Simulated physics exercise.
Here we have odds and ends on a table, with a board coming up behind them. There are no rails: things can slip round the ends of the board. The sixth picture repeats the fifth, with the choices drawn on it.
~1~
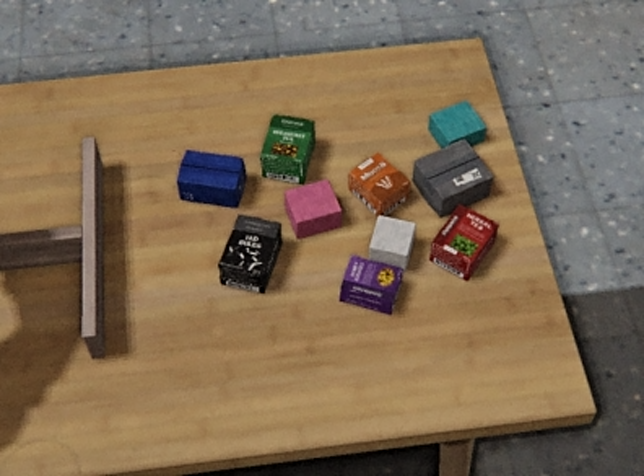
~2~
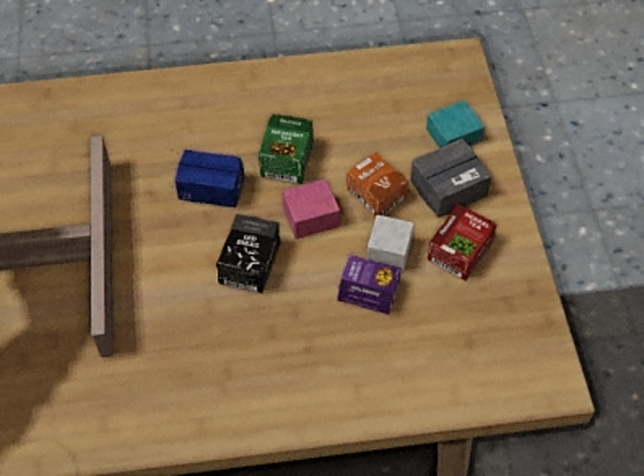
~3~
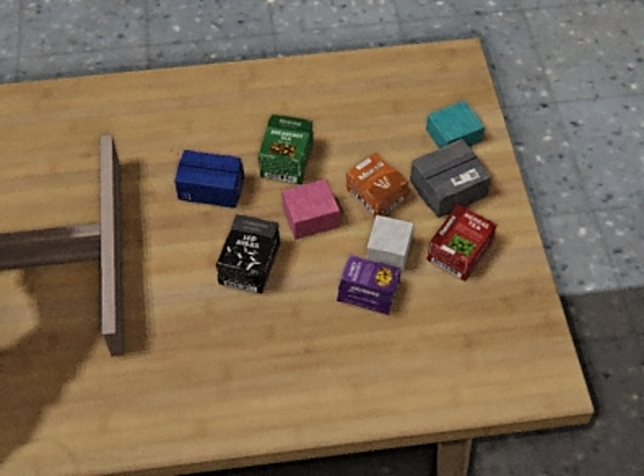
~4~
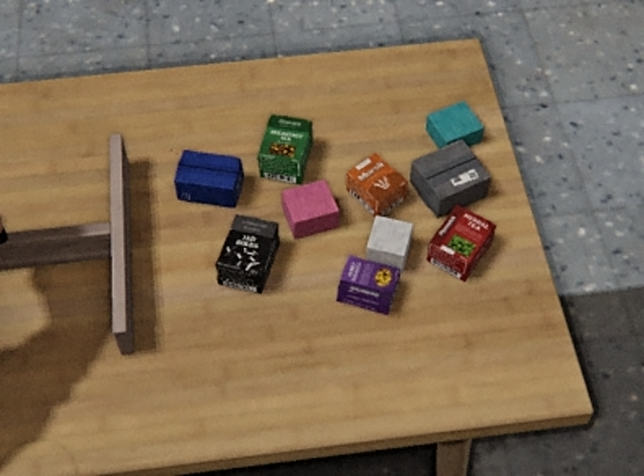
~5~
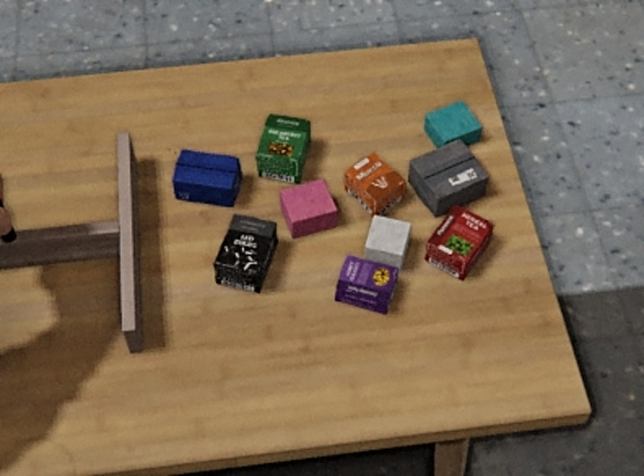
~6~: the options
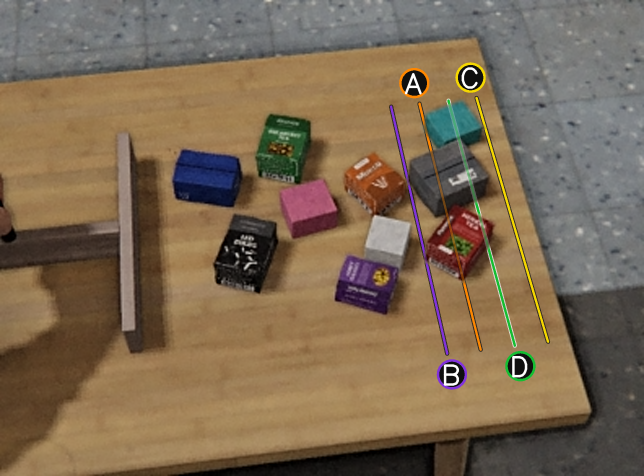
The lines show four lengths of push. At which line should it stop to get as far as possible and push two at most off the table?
It should halt at B.
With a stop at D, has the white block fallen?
By then, yes.
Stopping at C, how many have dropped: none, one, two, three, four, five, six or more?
By then, six or more.
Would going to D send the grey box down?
Yes.
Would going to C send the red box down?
Yes.
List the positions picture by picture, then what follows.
Turquoise block (458, 128); black box (252, 254); green packet (289, 149), in the first picture.
Board (97, 228); white block (390, 244), in the second picture.
Board (108, 227); grey box (450, 179), in the third picture.
Board (118, 226); red box (461, 242), in the fourth picture.
Board (126, 225); purple box (367, 285); turquoise block (453, 128); black box (247, 253), in the fifth picture.
On the copy, A at (447, 216); B at (417, 220); C at (509, 210); D at (479, 213).
On B. First, board (232, 213); green packet (314, 146); blue box (263, 165).
Then, board (336, 202); grey box (467, 173); red box (468, 241).
Finally, board (414, 194); grey box over the edge; turquoise block over the edge; two fallen.
By contrast, A drops three; C drops nine; D drops five.
